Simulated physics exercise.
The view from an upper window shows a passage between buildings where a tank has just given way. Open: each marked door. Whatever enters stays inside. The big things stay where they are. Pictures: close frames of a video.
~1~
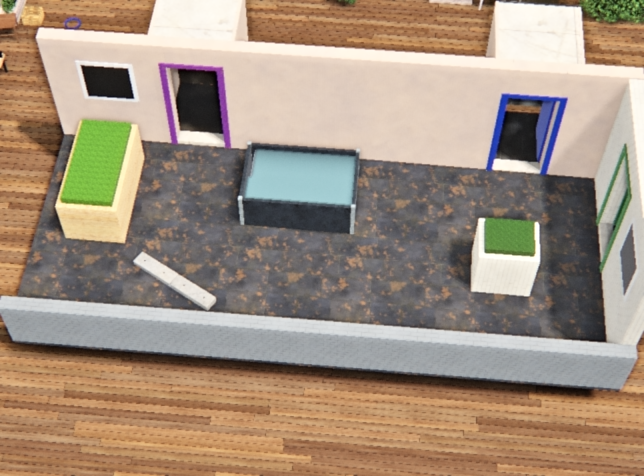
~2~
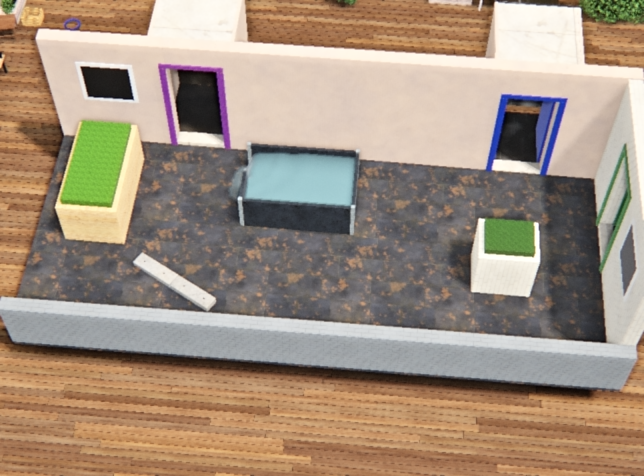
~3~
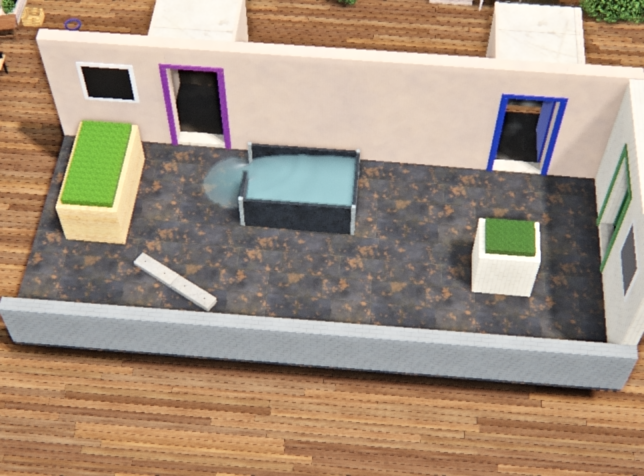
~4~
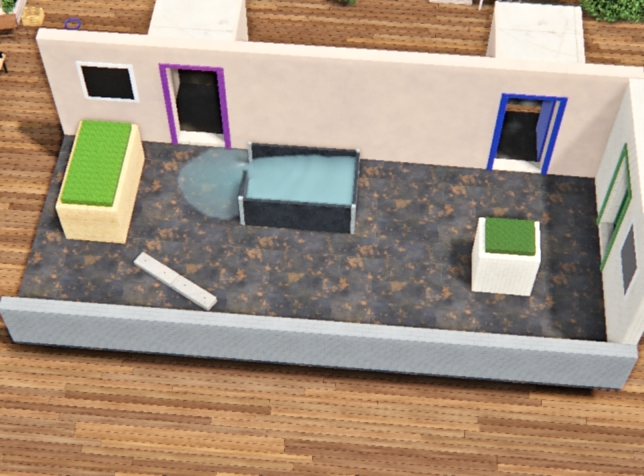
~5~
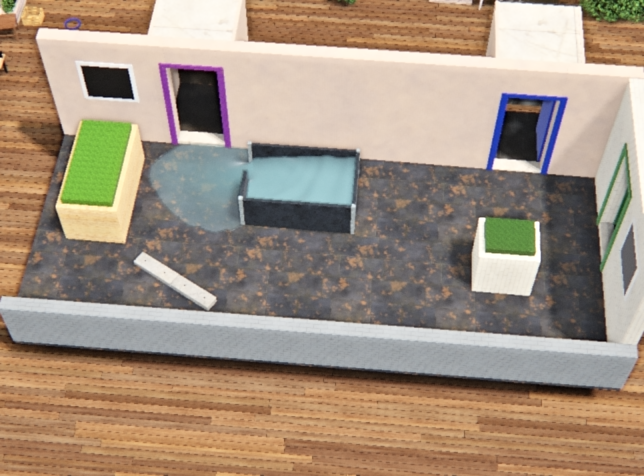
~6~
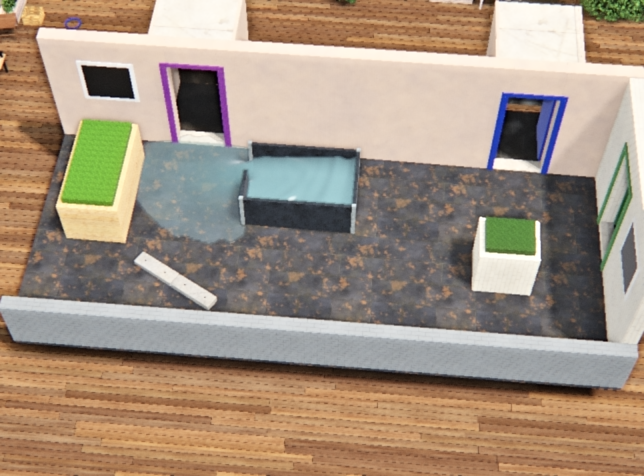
Water sits still in a dark-sided tank against the back wall, then begins pouring out through its left end. It fans across the dark mottled floor in a widening rounded sheet, passing in front of the purple-framed doorway and reaching the side of the pale, green-topped block on the left.
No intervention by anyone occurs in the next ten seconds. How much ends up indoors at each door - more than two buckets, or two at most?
Indoors: Purple door, more than two; green door, two at most; blue door, two at most.
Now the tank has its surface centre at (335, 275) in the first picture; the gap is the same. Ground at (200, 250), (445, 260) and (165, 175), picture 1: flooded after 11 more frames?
Result: Inundated; spared; inundated.
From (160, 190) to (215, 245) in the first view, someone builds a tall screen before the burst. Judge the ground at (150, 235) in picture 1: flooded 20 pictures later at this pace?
There: Awash.
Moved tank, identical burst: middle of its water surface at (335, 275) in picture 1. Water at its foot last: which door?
In my view it is the green one.
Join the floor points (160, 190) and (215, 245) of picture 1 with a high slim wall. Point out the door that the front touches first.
I'd say the purple door.
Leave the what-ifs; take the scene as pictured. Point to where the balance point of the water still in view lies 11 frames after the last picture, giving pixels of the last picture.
The spot I would choose is (250, 197).
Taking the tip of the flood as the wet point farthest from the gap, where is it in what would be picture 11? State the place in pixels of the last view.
Farthest reach: (77, 138).
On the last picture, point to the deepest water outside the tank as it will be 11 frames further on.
My best guess is roughly (152, 144).
A moment on, water covers 15 % of the floor; the purple door under two buckets in, the green door not reached, the blue door not reached.
Next, water covers 20 % of the floor; the purple door over two buckets in, the green door not reached, the blue door not reached.
Then, water covers 30 % of the floor; the purple door over two buckets in, the green door not reached, the blue door not reached.
Later, water covers 45 % of the floor; the purple door far over two buckets in, the green door not reached, the blue door not reached.
In the end, water covers 70 % of the floor; the purple door far over two buckets in, the green door not reached, the blue door not reached.
